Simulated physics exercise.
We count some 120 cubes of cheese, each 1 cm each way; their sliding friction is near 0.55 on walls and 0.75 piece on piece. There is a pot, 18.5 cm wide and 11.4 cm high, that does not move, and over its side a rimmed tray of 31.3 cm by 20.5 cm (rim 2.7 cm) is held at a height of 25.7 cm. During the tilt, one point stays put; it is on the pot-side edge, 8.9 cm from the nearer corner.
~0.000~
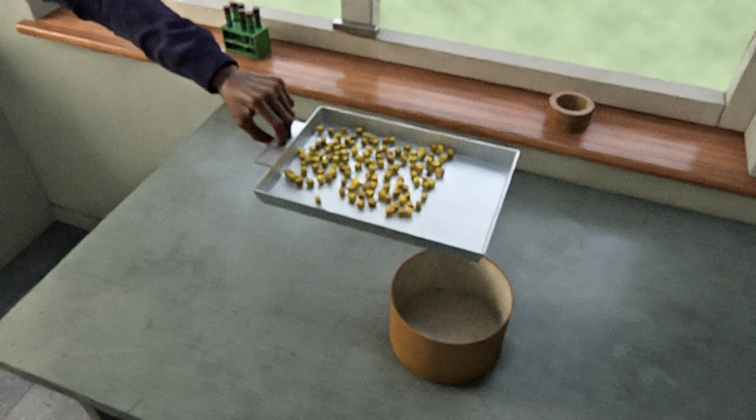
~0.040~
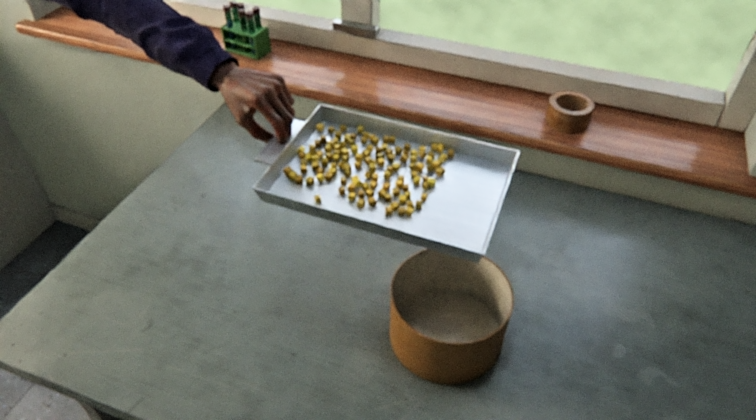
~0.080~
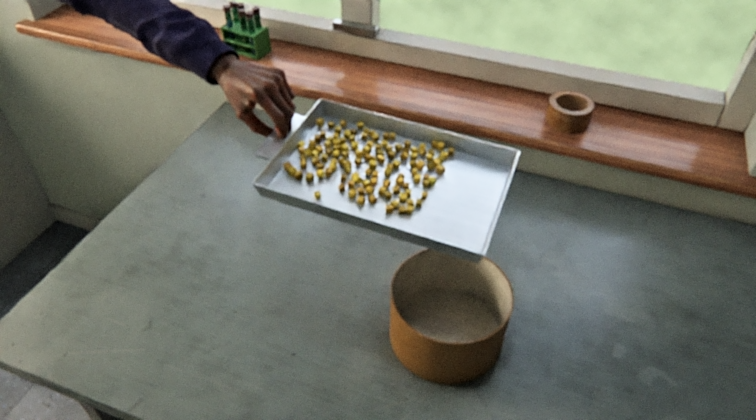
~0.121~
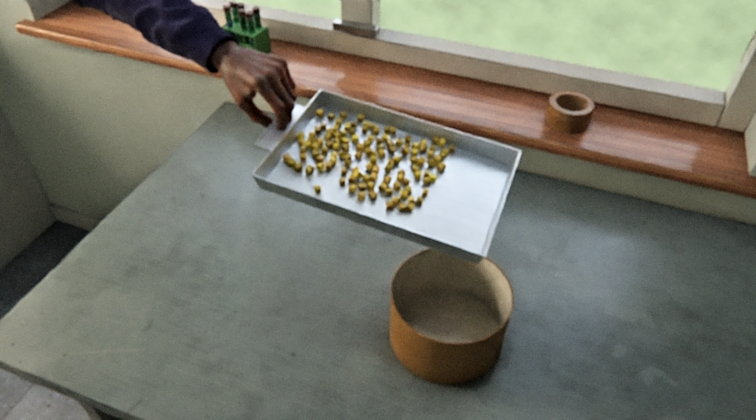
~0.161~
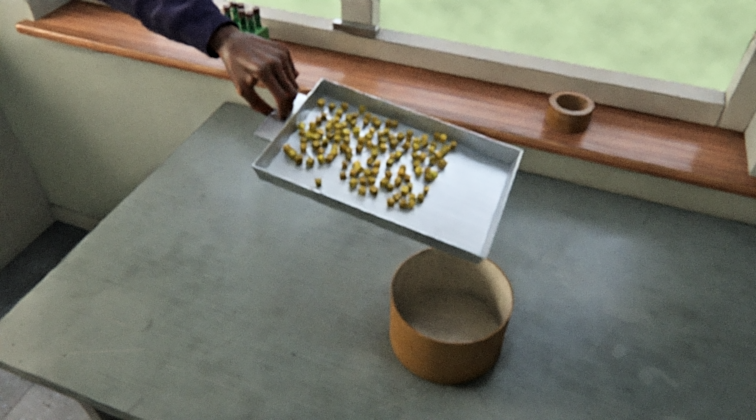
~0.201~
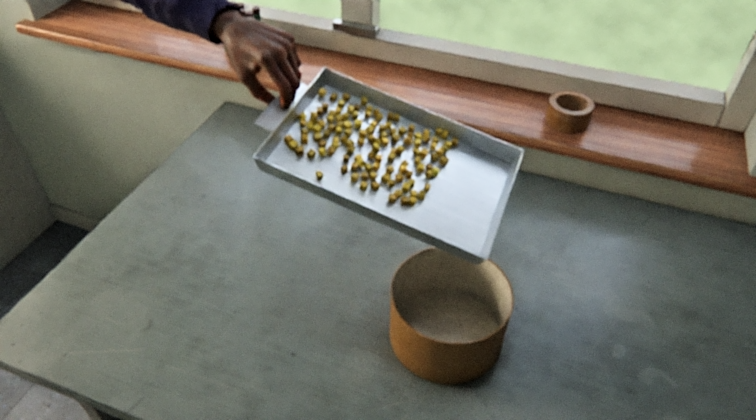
A hand raised the left end of a shiny metal tray scattered with small yellow cubes, slowly tilting it down toward the right above a round tan pot, while the cubes stayed about where they were.
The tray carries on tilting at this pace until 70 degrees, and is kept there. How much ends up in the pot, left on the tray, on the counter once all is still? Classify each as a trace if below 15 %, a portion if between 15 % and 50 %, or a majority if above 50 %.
Pot: A trace. Left on the tray: A portion. Counter: A majority.
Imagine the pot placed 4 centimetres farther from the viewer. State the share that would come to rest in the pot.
Close to 0 per cent, then.
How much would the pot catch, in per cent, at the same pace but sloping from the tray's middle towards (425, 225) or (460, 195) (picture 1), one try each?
First try: About 5 percent; second try: About 0 percent.
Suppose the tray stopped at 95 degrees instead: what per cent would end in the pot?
15 %.
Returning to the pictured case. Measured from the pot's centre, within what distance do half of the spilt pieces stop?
Close to 26 cm, give or take.
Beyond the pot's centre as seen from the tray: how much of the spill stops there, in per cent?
About 100 percent of the spill.
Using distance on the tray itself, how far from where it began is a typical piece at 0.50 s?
By then it sits near 1 cm from where it began.
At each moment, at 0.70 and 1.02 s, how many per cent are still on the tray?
Estimates: 100; 35.
Then, at 0.50 s, tilt 41 degrees; the tray holds 100 %, the pot 0 %.
After 0.70 s, tilt 60 degrees; the tray holds 100 %, the pot 0 %.
After 1.02 s, tilt 70 degrees; the tray holds 35 %, the pot 0 %.
In the end, at 2.3 s, pot 0 %, tray 30 %, counter 65 %.
